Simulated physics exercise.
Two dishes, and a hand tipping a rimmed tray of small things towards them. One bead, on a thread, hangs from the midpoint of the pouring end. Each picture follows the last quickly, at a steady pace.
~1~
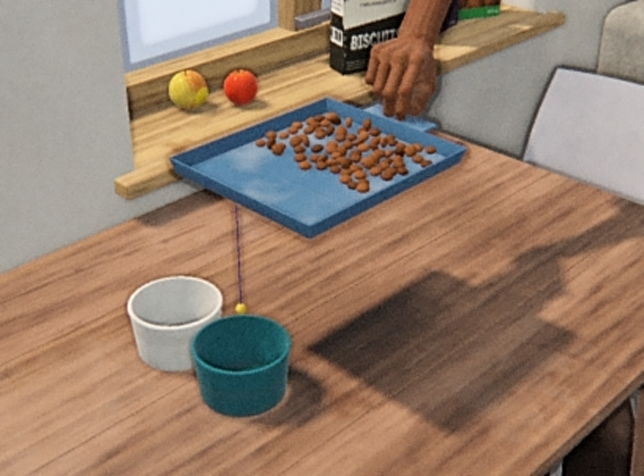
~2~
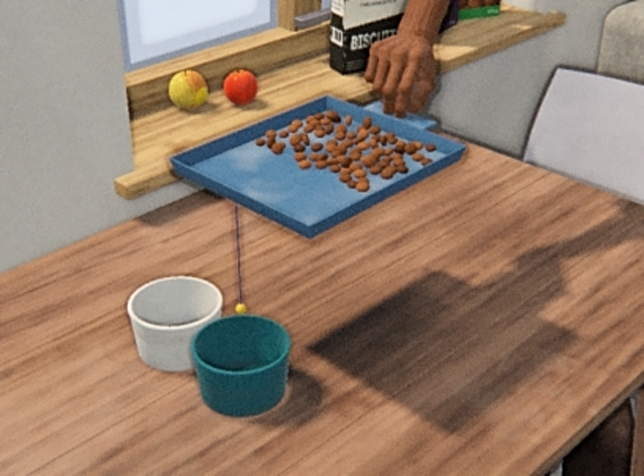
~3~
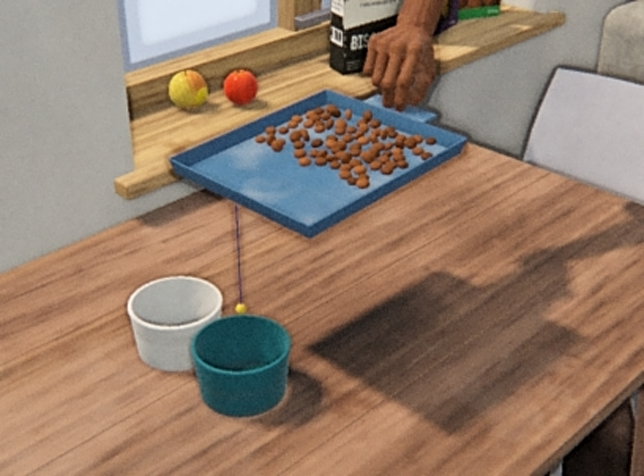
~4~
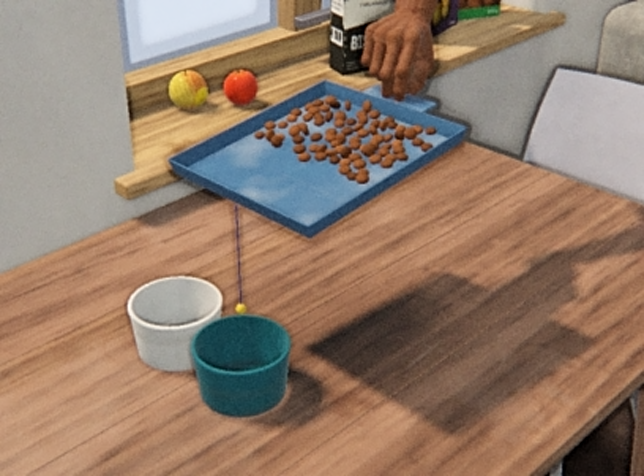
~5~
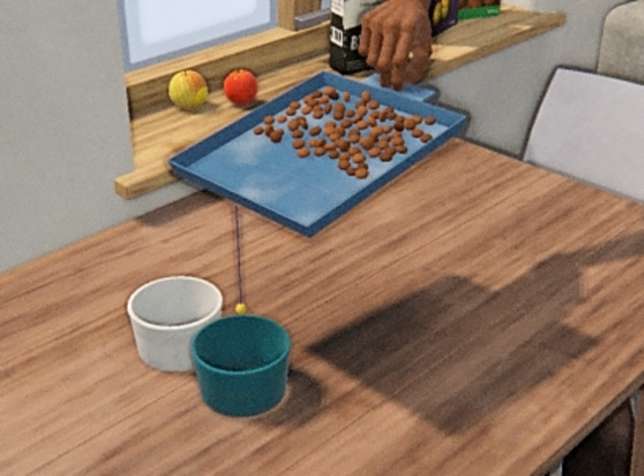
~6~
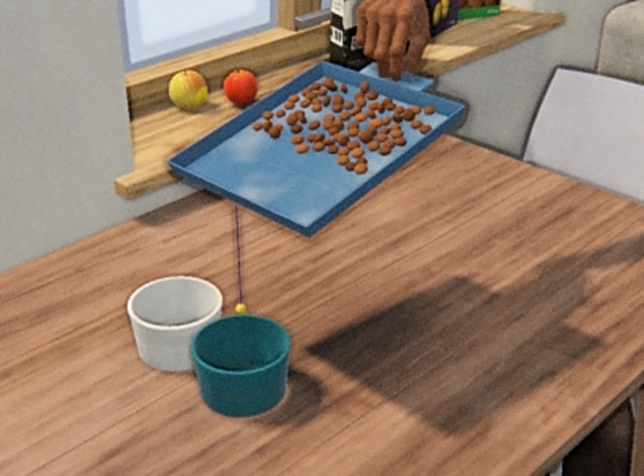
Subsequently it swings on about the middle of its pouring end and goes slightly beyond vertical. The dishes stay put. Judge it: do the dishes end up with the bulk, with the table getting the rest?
Yes, the dishes get the bulk.
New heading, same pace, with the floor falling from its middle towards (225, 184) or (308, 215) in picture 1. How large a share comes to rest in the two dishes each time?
About 100 % and about 10 %.
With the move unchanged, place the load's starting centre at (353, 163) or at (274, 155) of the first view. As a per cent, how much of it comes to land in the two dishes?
60 and 70 per cent.
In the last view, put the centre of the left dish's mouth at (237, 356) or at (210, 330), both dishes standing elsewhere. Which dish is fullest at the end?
In the first try it's the one on the left, and in the second it's the one on the left.
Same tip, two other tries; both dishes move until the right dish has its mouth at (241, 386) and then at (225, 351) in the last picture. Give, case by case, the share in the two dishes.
Close to 60 in a hundred, then close to 80 in a hundred.
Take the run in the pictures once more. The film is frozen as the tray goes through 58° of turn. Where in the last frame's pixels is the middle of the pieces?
I'd put the middle of the pieces at roughly (230, 183).
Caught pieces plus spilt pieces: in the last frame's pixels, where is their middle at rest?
Close to (187, 361) in the last picture.
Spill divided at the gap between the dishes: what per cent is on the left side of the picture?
Some 80 per cent.
Soon, tray tipped steeply; nearly all on the tray; a stray few in the left dish; a stray few outside both; a small part in the air.
A while on, tray tipped right over; about a quarter on the tray; a small part in the right dish; about a quarter in the left dish; a small part outside both; about a third in the air.
Towards the end, tray tipped past a quarter turn; about a third in the right dish; about a third in the left dish; about a quarter outside both; a stray few in the air.
Finally, tray tipped past a quarter turn; about a third in the right dish; about a third in the left dish; about a quarter outside both; a stray few in the air.
